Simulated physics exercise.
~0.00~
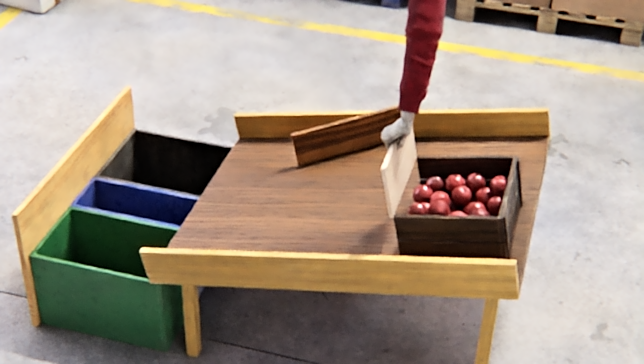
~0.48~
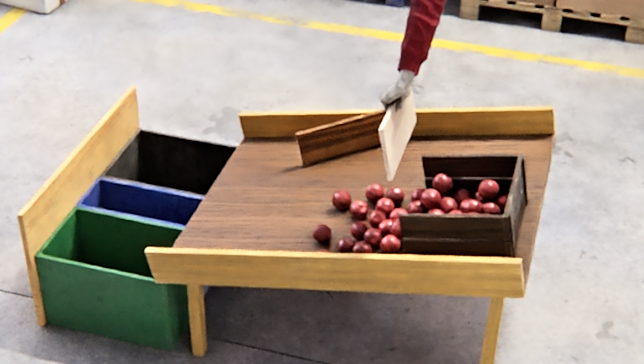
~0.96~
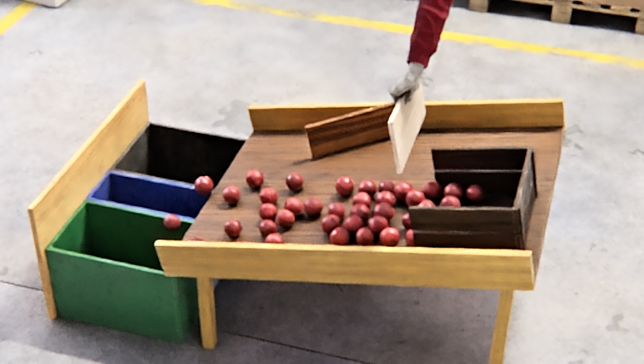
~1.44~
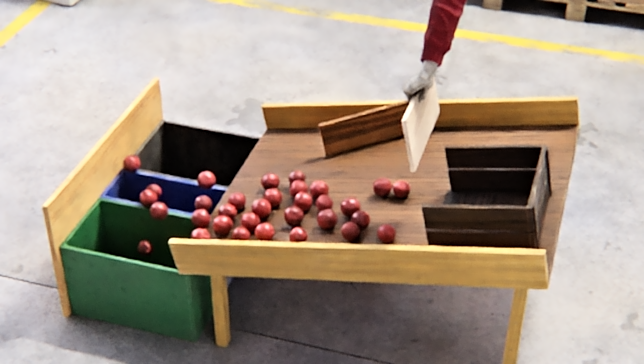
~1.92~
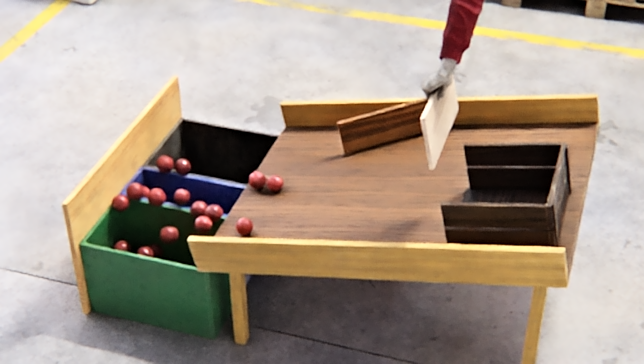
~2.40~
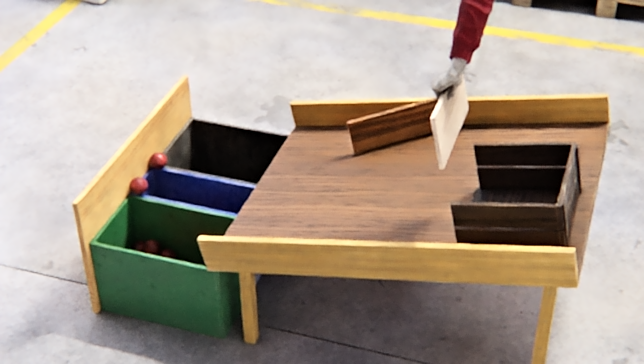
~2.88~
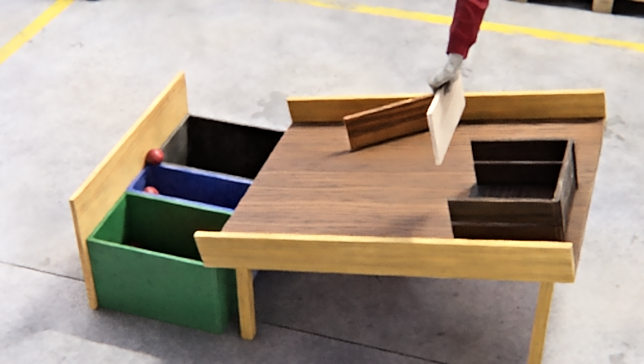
At first, a gloved hand in a red sleeve grips a pale board at the left side of a dark wooden pen full of round red fruit on a sloping table. The hand lifts the board clear, and the fruit spills out to the left. It spreads across the brown surface below an angled board, while the hand keeps holding the gate up. The leading pieces leave the lower edge and drop toward the green and blue bins, and the rest follow in a loose stream. Finally the pen and table are empty, with two red pieces still visible near the blue bin's far end.
